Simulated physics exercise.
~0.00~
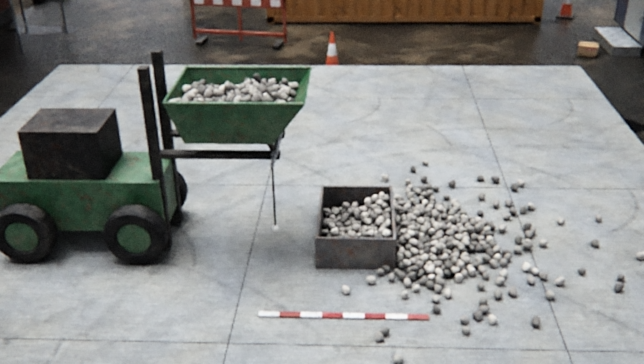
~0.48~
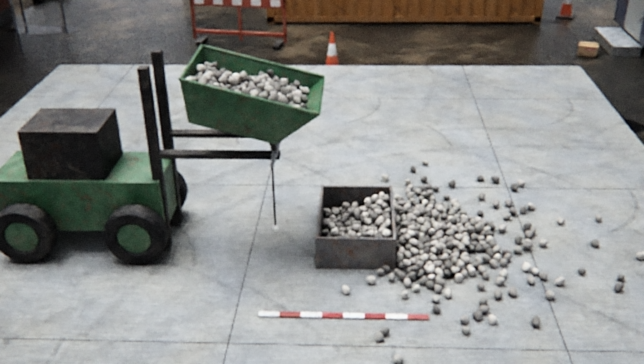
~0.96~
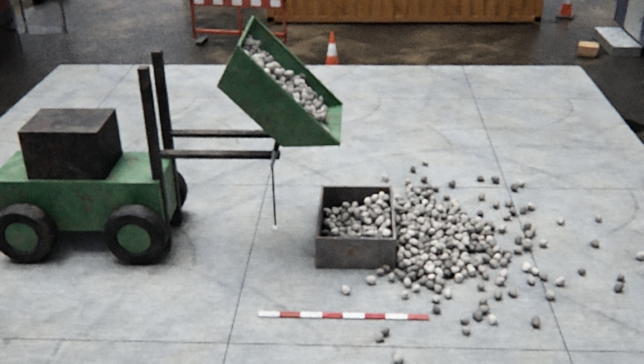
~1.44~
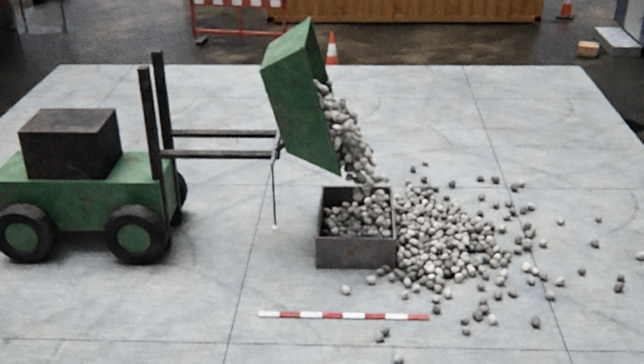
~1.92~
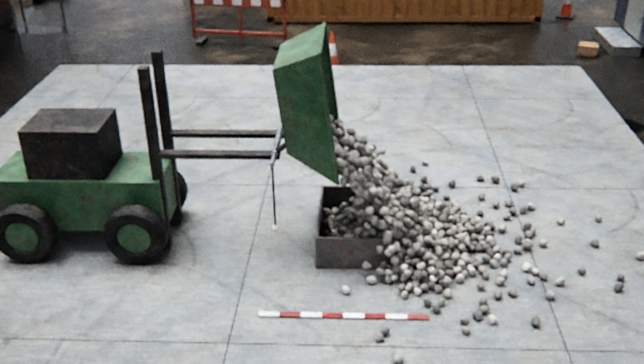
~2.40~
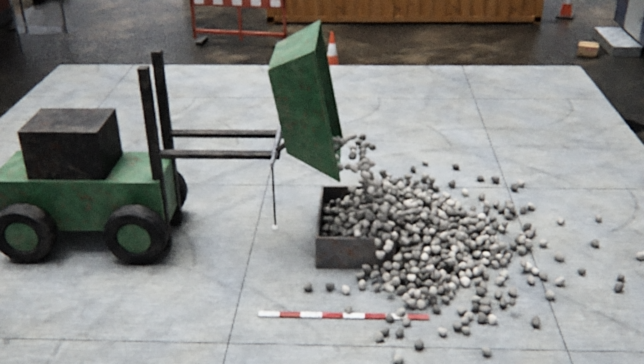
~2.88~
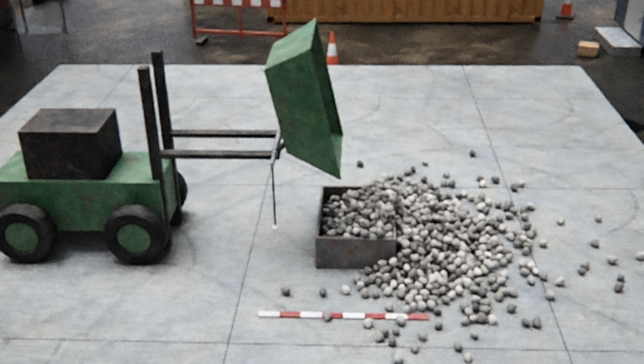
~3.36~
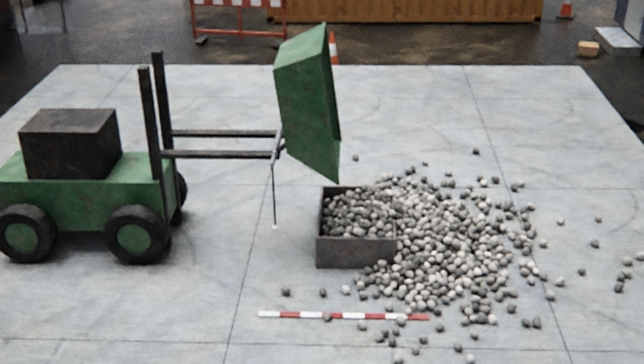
A green skip full of grey and white stones hangs from the arms of a green wheeled loader at the left, seen from slightly above on a pale slab floor. Right of it stands a dark bin, already holding stones, with a loose heap spilling beyond and a red and white staff in front. The skip tips steadily rightward until its stones pour down over the bin and the heap. Nearly upright, it rocks slightly as the last stones fall and scatter. It ends steep and empty, the bin fuller and the heap wider.
